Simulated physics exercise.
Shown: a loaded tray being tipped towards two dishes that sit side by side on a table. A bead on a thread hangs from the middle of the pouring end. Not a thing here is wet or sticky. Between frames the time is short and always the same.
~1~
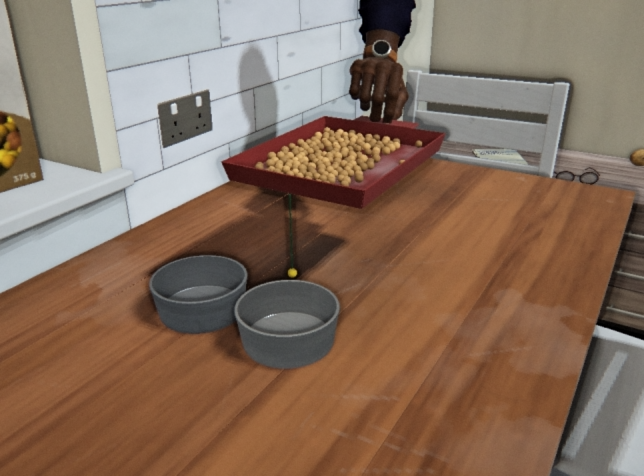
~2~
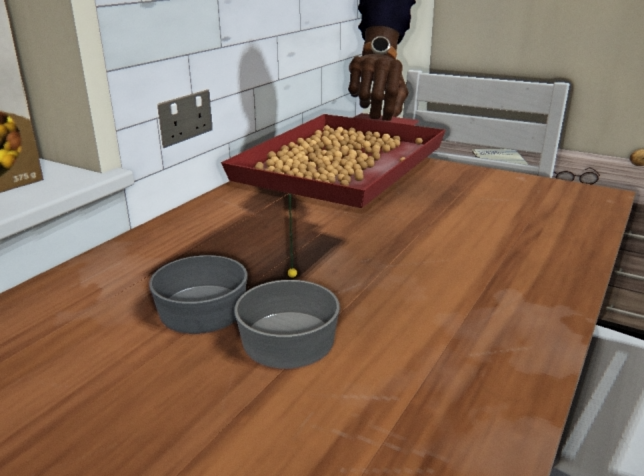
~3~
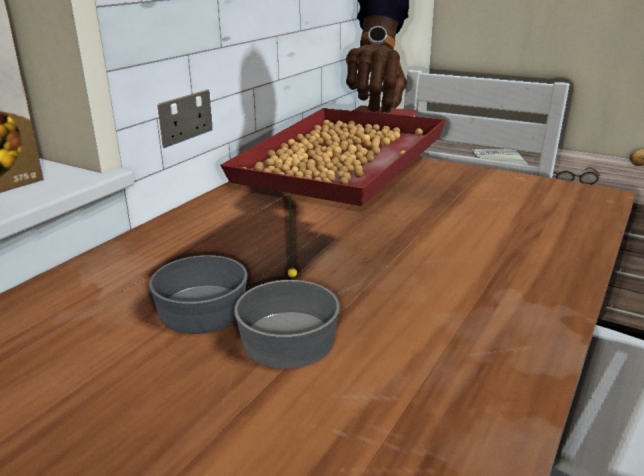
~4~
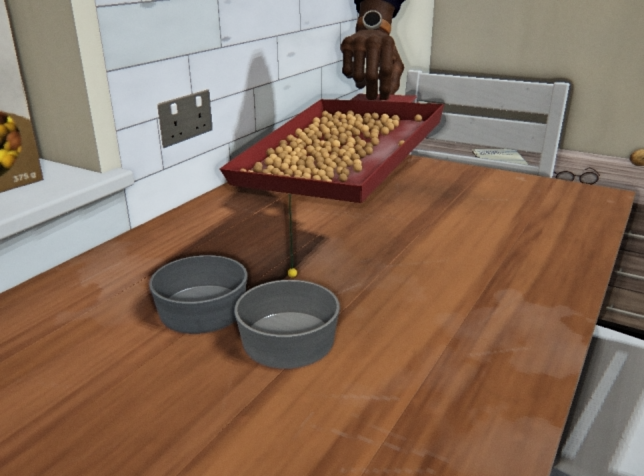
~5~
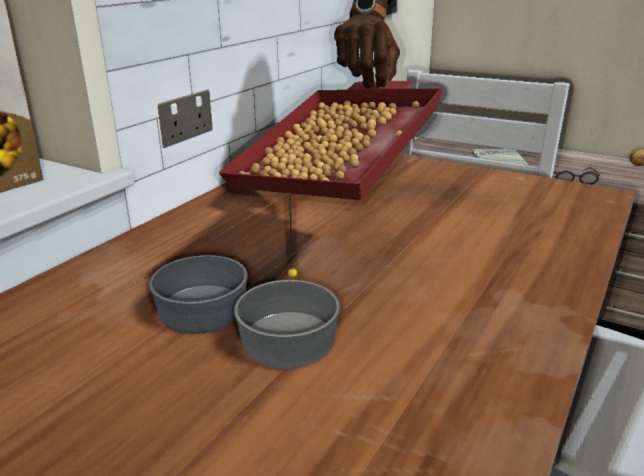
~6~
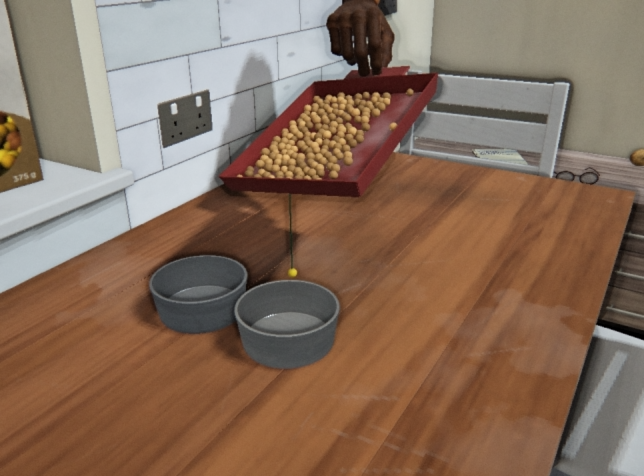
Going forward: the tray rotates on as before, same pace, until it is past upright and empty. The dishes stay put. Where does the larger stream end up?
I expect the left-side dish to gain more.
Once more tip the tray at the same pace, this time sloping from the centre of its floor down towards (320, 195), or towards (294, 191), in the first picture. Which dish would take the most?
For the first heading it's the dish at right, and for the second it's the dish at right.
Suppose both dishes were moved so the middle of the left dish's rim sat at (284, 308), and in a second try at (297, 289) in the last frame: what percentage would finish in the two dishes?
About 0 in a hundred, then about 0 in a hundred.
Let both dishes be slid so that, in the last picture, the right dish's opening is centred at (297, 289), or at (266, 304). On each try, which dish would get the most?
Try 1: The dish at left. Try 2: The dish at left.
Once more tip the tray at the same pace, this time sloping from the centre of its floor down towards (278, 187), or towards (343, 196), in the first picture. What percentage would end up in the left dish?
I'd expect around 60 in a hundred first and around 0 in a hundred second.
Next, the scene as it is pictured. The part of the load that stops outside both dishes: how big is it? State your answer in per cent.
10 %.
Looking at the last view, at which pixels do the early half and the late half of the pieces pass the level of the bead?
I'd place the first part at (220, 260) and the rest at (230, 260).
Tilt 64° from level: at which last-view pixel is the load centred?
Around (257, 168).
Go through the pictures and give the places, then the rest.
Corners of the pouring end near (228, 161) and (362, 188), level; middle of the load near (329, 156), round wooden beads; left dish near (168, 313); right dish near (258, 346); bead on its thread near (292, 273), in the first picture.
Corners of the pouring end near (228, 162) and (362, 187), level; middle of the load near (329, 155), in the second picture.
Corners of the pouring end near (227, 164) and (360, 185), tipped barely, lowest at the left corner; middle of the load near (329, 151), in the third picture.
Corners of the pouring end near (226, 167) and (359, 183), tipped a little, lowest at the left corner; middle of the load near (327, 145), in the fourth picture.
Corners of the pouring end near (225, 170) and (356, 180), tipped a little, lowest at the left corner; middle of the load near (324, 140), in the fifth picture.
Corners of the pouring end near (225, 174) and (354, 178), tipped clearly, lowest at the left corner; middle of the load near (318, 137), all but a few on the move; left dish near (168, 313); right dish near (258, 346), in the sixth picture.
Shortly afterwards, tray tipped steeply; all but a few on the tray; only a few in the left dish; a little in the air.
Next, tray tipped past a quarter turn; a little on the tray; only a few in the right dish; the bulk in the left dish; a little outside both; a little in the air.
Some moments later, tray tipped past a quarter turn; only a few in the right dish; the bulk in the left dish; a little outside both.
In the end, tray tipped past a quarter turn; only a few in the right dish; the bulk in the left dish; a little outside both.
